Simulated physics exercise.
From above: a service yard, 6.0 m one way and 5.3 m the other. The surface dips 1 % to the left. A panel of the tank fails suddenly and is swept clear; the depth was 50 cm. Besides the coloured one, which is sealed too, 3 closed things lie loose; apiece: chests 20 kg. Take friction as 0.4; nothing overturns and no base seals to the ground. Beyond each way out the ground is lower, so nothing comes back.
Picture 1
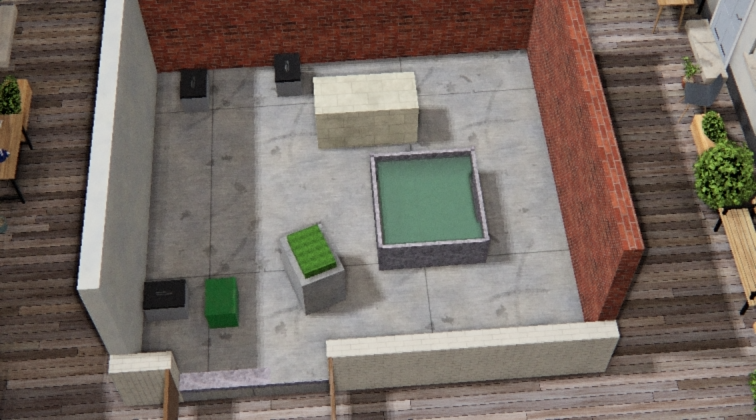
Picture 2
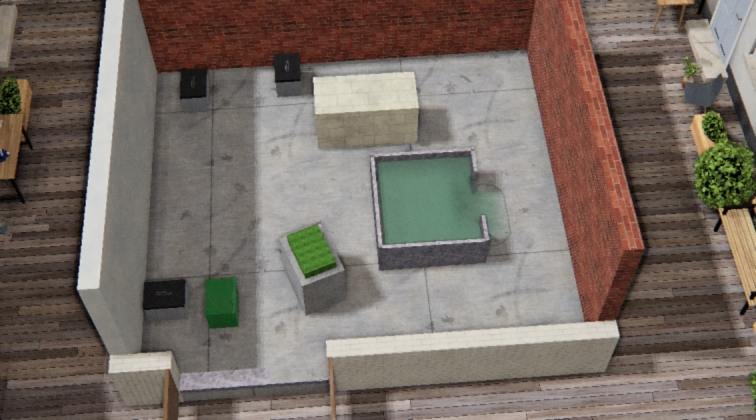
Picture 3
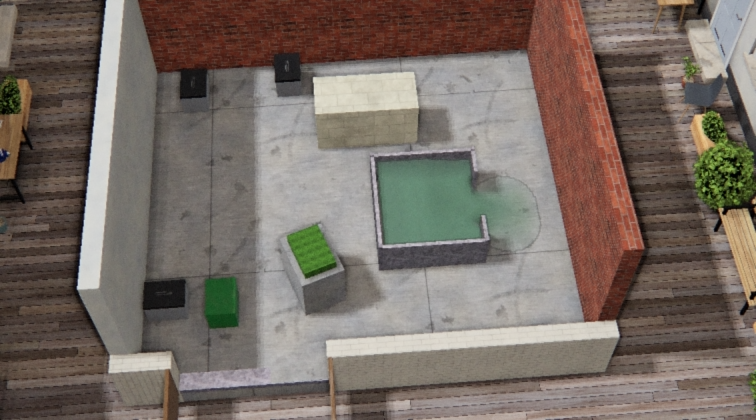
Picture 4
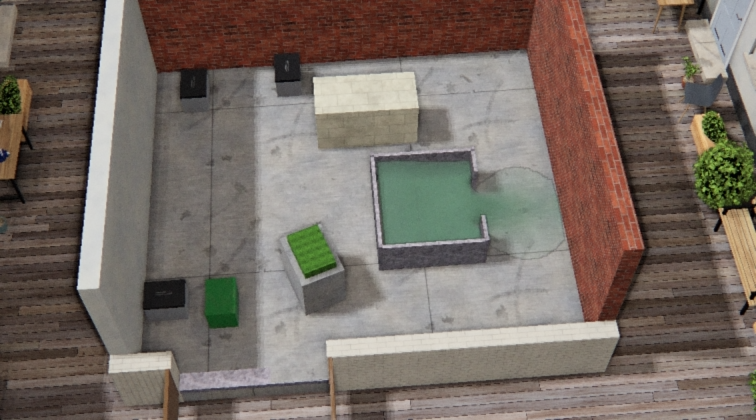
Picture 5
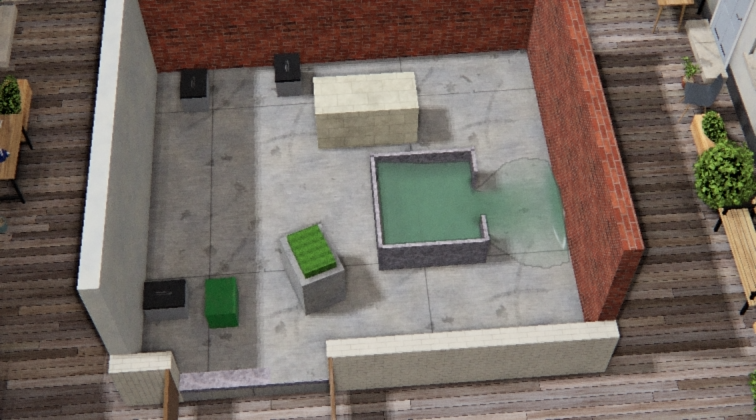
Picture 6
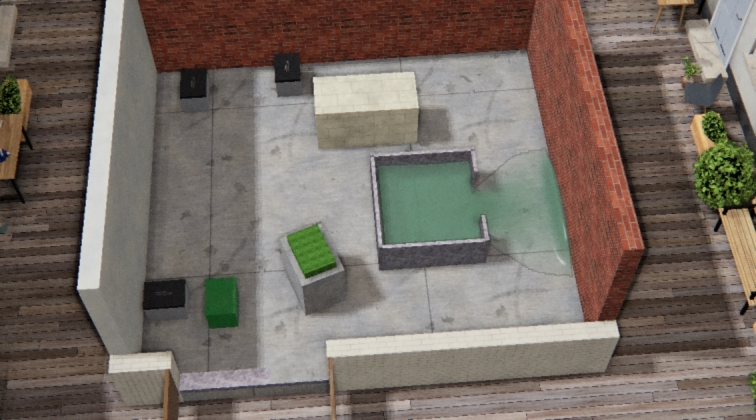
A walled concrete yard, with brick at the back and right and wooden decking outside, is seen from high above by a still camera. A stone-edged tank of green water stands right of centre, with a pale block behind, a grass-topped planter and green chest to the left, and three dark boxes farther out. The tank's right side opens, and water spills out, fanning across the floor to the brick wall, while the boxes and chest stay still.
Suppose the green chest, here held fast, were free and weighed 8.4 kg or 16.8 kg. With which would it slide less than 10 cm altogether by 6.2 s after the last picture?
I expect that the smaller load will do.
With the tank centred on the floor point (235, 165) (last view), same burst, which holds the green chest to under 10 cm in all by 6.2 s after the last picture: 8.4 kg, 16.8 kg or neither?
In that case the lower weight is enough.
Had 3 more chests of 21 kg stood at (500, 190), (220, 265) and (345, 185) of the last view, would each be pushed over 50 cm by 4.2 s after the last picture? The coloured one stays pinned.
In turn: Past it, less, under.
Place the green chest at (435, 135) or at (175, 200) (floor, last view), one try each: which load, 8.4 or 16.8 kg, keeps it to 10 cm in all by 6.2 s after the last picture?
In turn: Either load holds; the smaller is enough.
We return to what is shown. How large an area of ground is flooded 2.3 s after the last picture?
Roughly 13 m2.
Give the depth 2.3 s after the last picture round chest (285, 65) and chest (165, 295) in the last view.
Roughly 0 and 0 cm.
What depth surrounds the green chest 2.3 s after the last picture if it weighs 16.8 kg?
About 0 cm.
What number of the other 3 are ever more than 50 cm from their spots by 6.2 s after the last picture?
0 of them.
Then, 0.6 s after the last picture the green chest would be 0 cm from its start with 8.4 kg and 0 cm from its start with 16.8 kg; 0 cm of water round it then.
Then, 2.3 s after the last picture the green chest would be 0 cm from its start with 8.4 kg and 0 cm from its start with 16.8 kg; 0 cm of water round it then.
Then, 4.2 s after the last picture the green chest would be 0 cm from its start with 8.4 kg and 0 cm from its start with 16.8 kg; 2 cm of water round it then.
Then, 6.2 s after the last picture the green chest would be 0 cm from its start with 8.4 kg and 0 cm from its start with 16.8 kg; 3 cm of water round it then.
